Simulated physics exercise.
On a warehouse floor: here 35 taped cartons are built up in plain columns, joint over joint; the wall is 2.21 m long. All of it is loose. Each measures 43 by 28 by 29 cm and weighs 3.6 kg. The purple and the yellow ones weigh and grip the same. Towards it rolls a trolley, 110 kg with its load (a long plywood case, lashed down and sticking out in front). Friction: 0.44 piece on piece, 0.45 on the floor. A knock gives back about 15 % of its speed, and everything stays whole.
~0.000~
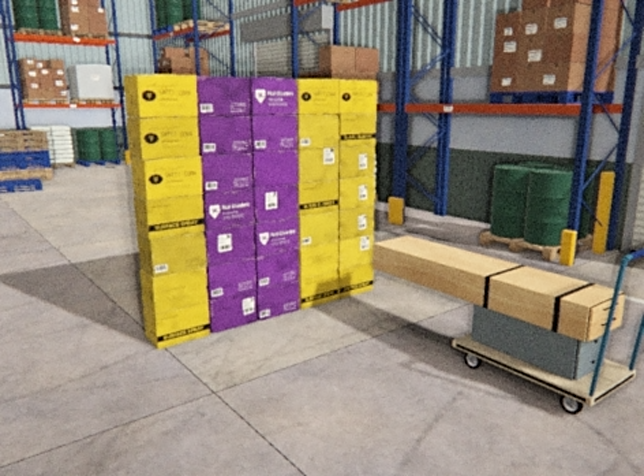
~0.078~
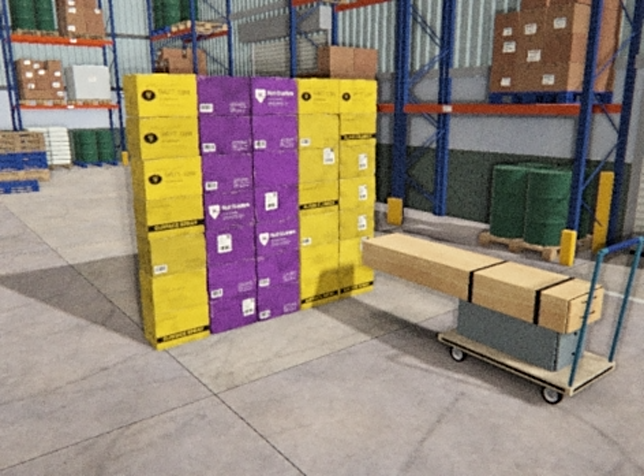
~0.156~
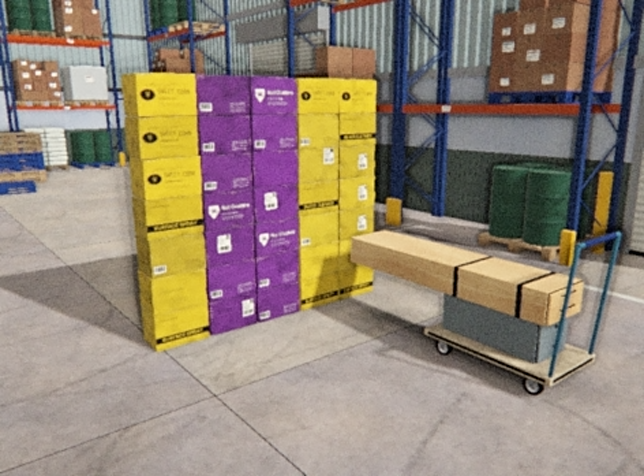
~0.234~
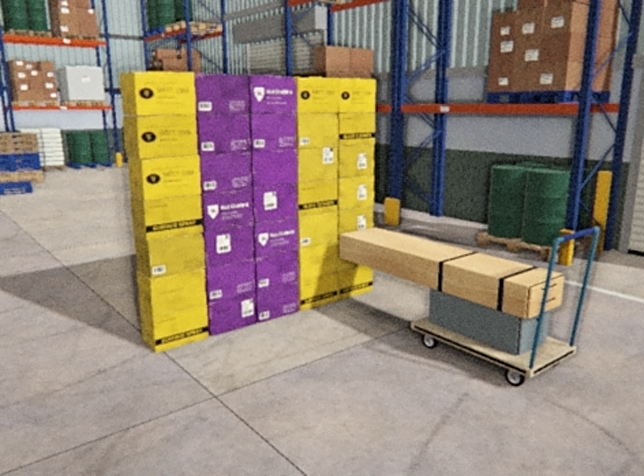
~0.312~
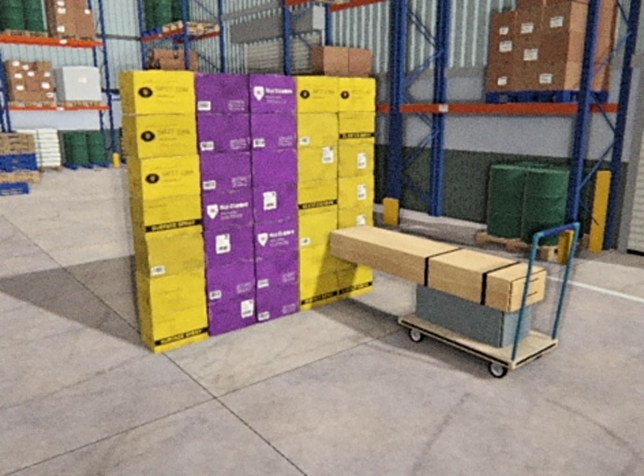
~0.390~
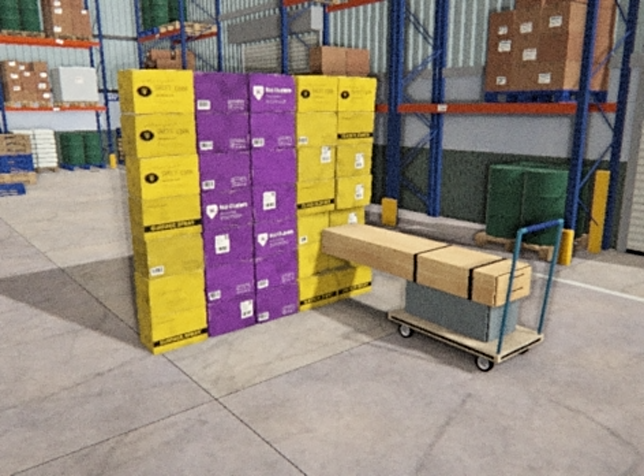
A tall wall of yellow and purple cartons stood on a warehouse floor as a trolley carrying a long wooden case rolled in from the right, until the case's front end met the wall's right side.
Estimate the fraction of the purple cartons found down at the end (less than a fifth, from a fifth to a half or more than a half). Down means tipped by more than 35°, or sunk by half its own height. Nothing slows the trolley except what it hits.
Under a fifth of them.
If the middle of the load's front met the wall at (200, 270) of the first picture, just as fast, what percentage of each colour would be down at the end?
Then yellow 30, purple 40 per cent.
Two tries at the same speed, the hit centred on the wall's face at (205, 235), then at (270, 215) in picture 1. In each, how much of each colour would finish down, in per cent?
Yellow 30 then 0, purple 50 then 90 per cent.
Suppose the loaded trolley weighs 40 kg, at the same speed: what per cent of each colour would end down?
In that case yellow 60, purple 0 per cent.
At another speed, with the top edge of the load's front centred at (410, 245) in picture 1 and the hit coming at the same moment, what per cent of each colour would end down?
In that case yellow 60, purple 0 per cent.
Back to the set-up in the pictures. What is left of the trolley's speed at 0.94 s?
Near 1.2 m/s.
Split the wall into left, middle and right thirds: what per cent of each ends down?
Left 0, middle 0, right 90 per cent.
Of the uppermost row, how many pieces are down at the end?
2 of them.
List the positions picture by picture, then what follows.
In the first frame (each place is the centre of the face we see best; the camera moves round a little), load (378, 252) 57 cm short of the wall; top purple carton (276, 96); top yellow carton (320, 97); all as stacked.
Load (366, 249) 43 cm short of the wall; top purple carton (276, 96), in the second frame.
Load (355, 246) 29 cm short of the wall; top purple carton (275, 96), in the third frame.
Load (344, 243) 14 cm short of the wall; top purple carton (275, 95), in the fourth frame.
Load (334, 240) just touching; top purple carton (274, 94), in the fifth frame.
Load (326, 237) 11 cm into the wall's line; top purple carton (274, 93); top yellow carton (319, 94); steepest lean 5°, the carton at (357, 95); 9 have shifted, in the sixth frame.
By 0.60 s, load 38 cm past the wall's line, still rolling; none of the 14 purple cartons down (0 of 35 in all colours); top purple carton unmoved; top yellow carton tilted 5°.
By 0.94 s, load 80 cm past the wall's line, still rolling; none of the 14 purple cartons down (7 of 35 in all colours); top purple carton unmoved; top yellow carton tilted 18°.
By 1.34 s, load 1.22 m past the wall's line, still rolling; none of the 14 purple cartons down (13 of 35 in all colours); top purple carton unmoved; top yellow carton tilted 54°, 66 cm lower.
By 1.84 s, load 1.55 m past the wall's line, still rolling; none of the 14 purple cartons down (13 of 35 in all colours); top purple carton unmoved; top yellow carton on its side.
When it is over (2.9 s), load 1.73 m past the wall's line, stopped; none of the 14 purple cartons down (13 of 35 in all colours); top purple carton unmoved; top yellow carton upside down. That is 0 per cent. In pixels of the last frame, middles, top purple carton near (263, 94), top yellow carton near (418, 244).
